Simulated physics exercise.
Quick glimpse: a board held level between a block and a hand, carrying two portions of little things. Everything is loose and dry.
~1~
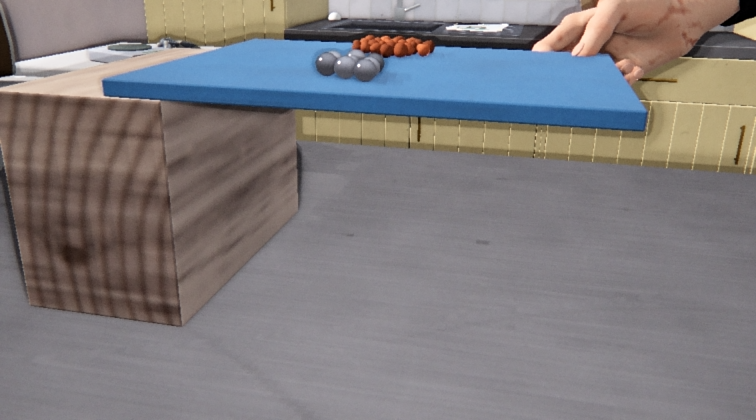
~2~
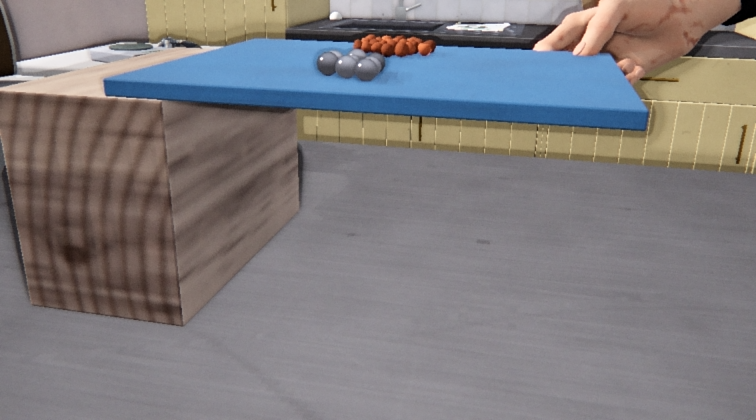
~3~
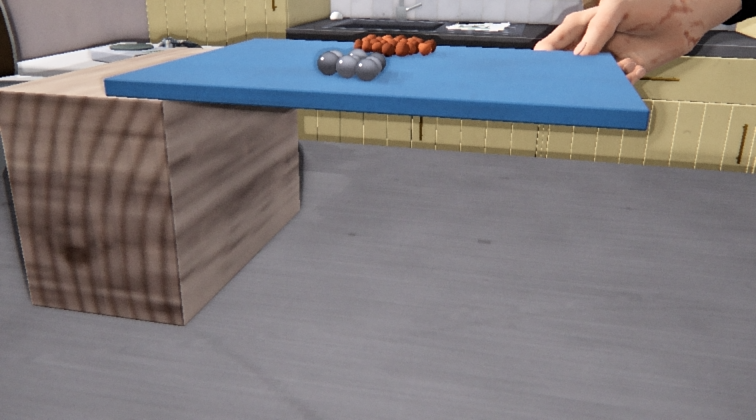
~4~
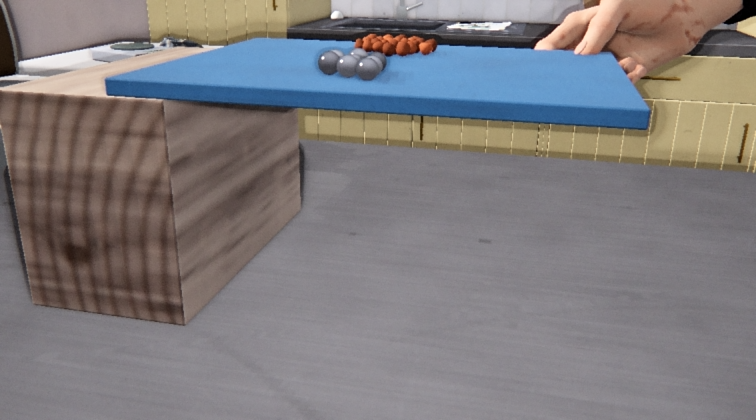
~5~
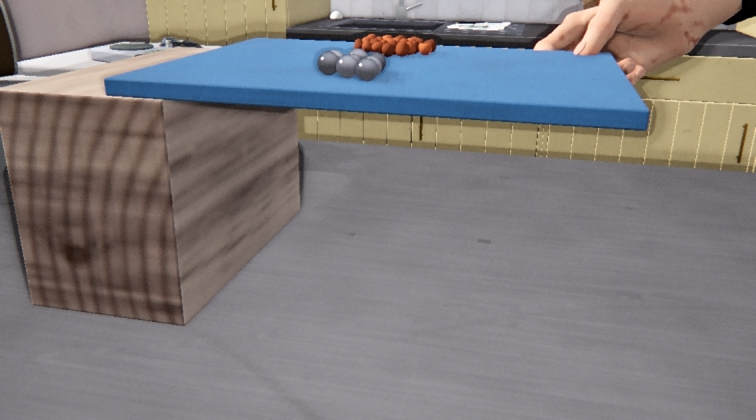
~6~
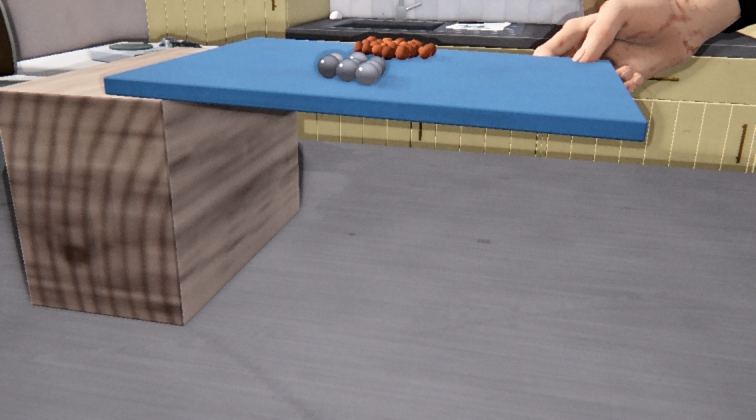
In a kitchen, a blue board rests level with its left end on a wooden block and its right end in a hand, carrying a few grey balls in front of a cluster of reddish-brown pellets. The hand stays nearly still, then lowers the right end very slightly, while both groups stay in place.
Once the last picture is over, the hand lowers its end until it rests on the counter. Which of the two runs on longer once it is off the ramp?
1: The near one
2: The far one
Answer: 1.
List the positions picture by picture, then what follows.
In the first picture, held end of the board at (626, 117), level; block at (178, 164), tall, over half the board's length; front handful at (351, 65), a few steel balls; back handful at (388, 45), a few clay pellets.
In the second picture, held end of the board at (627, 116), level; back handful at (389, 45).
In the third picture, held end of the board at (628, 116), level; front handful at (353, 64).
In the fourth picture, held end of the board at (629, 115), level; back handful at (391, 44).
In the fifth picture, held end of the board at (628, 116), level; front handful at (353, 64).
In the sixth picture, held end of the board at (626, 127), down by 1°; block at (180, 163); front handful at (353, 68), not moving; back handful at (390, 47), not moving.
Then, 0.35 s past the last view, board sloping at 11°; front handful all still on the board; back handful all still on the board.
Then, 0.79 s past the last view, board sloping at 24°; front handful mostly less than half a board's length out; back handful all still on the board.
Then, 1.27 s past the last view, board resting at 34°; front handful mostly one to two board lengths out; back handful mostly less than half a board's length out.
Finally, board resting at 34°; front handful mostly more than two board lengths out, most gone off the counter; back handful mostly less than half a board's length out; the front handful has gone farther.
